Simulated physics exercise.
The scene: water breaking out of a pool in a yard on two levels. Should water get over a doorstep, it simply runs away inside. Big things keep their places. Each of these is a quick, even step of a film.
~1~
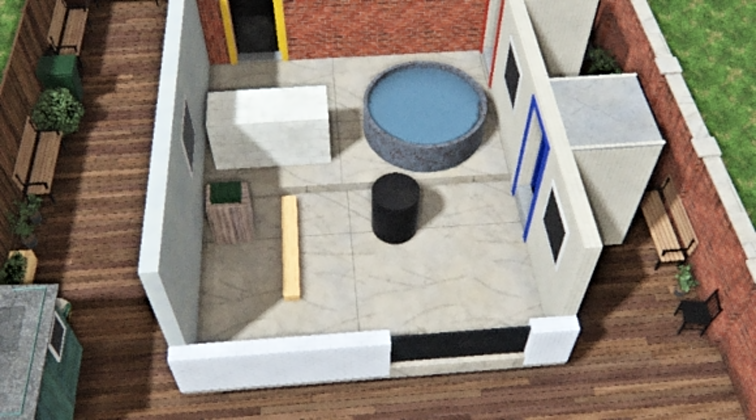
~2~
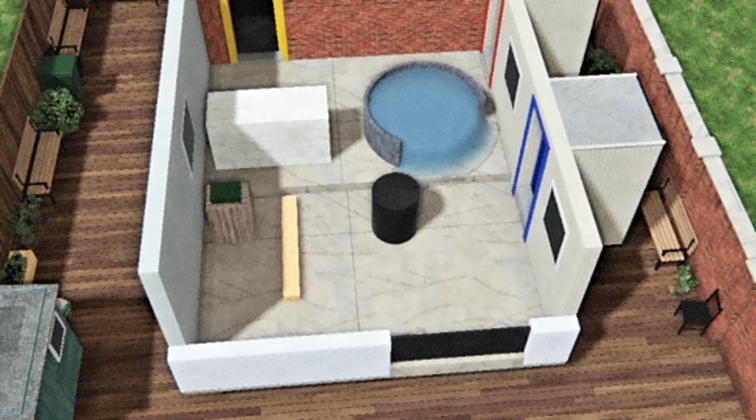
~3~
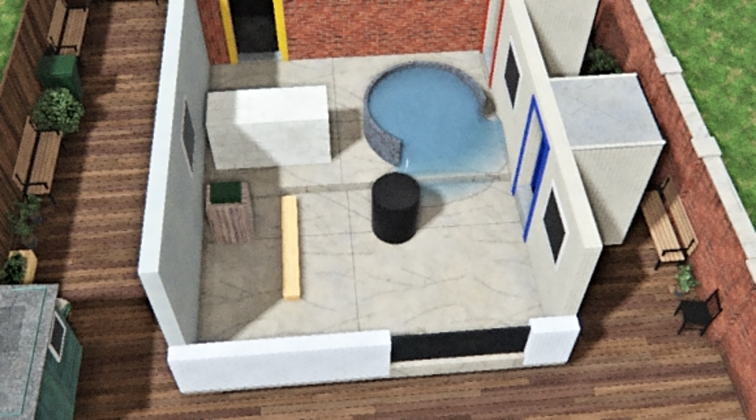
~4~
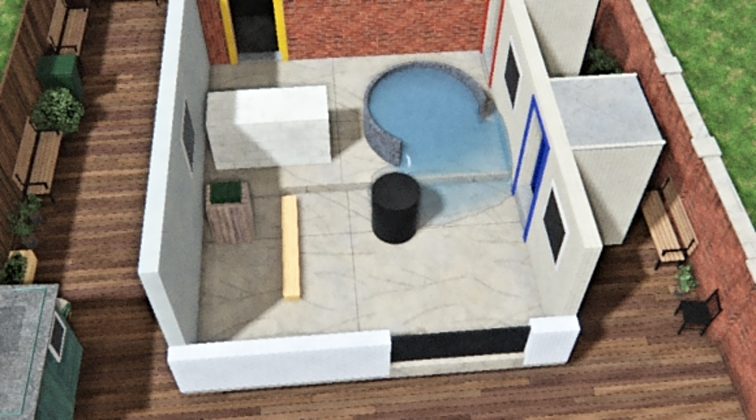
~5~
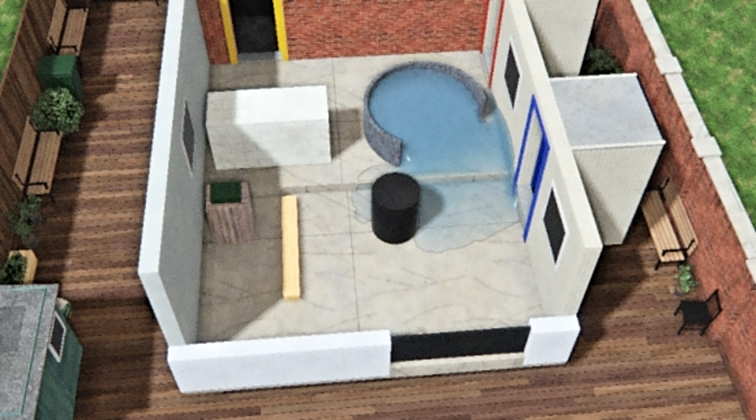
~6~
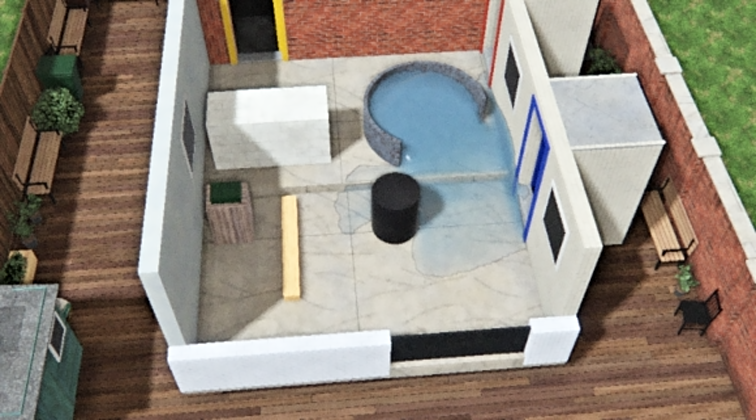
Water poured out through a gap in the front of the round pool, spreading across the pale floor toward the blue-framed door on the right, then around the black cylinder and farther forward.
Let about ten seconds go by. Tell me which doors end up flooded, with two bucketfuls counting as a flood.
In the end the yellow door will receive two buckets or fewer, the blue door will receive two buckets or fewer, the red door will receive two buckets or fewer.
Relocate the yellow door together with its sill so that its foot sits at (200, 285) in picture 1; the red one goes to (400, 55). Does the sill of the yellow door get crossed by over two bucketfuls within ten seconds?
Note: Yellow door breaks the limit.
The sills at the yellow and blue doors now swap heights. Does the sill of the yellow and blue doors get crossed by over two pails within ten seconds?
Door log - yellow stays inside the limit; blue crosses the threshold.
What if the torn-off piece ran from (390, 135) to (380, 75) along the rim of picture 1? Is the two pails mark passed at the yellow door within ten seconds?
Note: Yellow door crosses the line.
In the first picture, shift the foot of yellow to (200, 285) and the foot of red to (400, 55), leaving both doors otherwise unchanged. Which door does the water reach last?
Dead last is the one in yellow.
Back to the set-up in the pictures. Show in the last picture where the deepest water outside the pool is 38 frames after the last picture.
Deepest point: Roughly (205, 201).
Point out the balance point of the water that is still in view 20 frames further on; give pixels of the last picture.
The centre of mass sits at about (431, 245).
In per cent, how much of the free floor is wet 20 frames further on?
I'd say close to 60 per cent.
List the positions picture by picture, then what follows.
The first frame shows the round pool at (425, 105) is whole and still.
In the second frame, water pours out at (459, 155) and has run to (489, 122).
In the third frame, the front is at (497, 117), out from the gap at (459, 156).
In the fourth frame, the front is at a hidden place, out from the gap at (459, 157).
In the fifth frame, water pours out at (459, 158) and has run to (363, 216).
In the sixth frame, water pours out at (459, 158) and has run to (486, 76).
A moment on, water covers 30 % of the floor; the yellow door not reached, the blue door wet at the sill, nothing in, the red door wet at the sill, nothing in.
Next, water covers 35 % of the floor; the yellow door not reached, the blue door under two buckets in, the red door wet at the sill, nothing in.
Then, water covers 60 % of the floor; the yellow door not reached, the blue door under two buckets in, the red door wet at the sill, nothing in.
Later, water covers 75 % of the floor; the yellow door not reached, the blue door under two buckets in, the red door wet at the sill, nothing in.
In the end, water covers 80 % of the floor; the yellow door wet at the sill, nothing in, the blue door under two buckets in, the red door wet at the sill, nothing in.
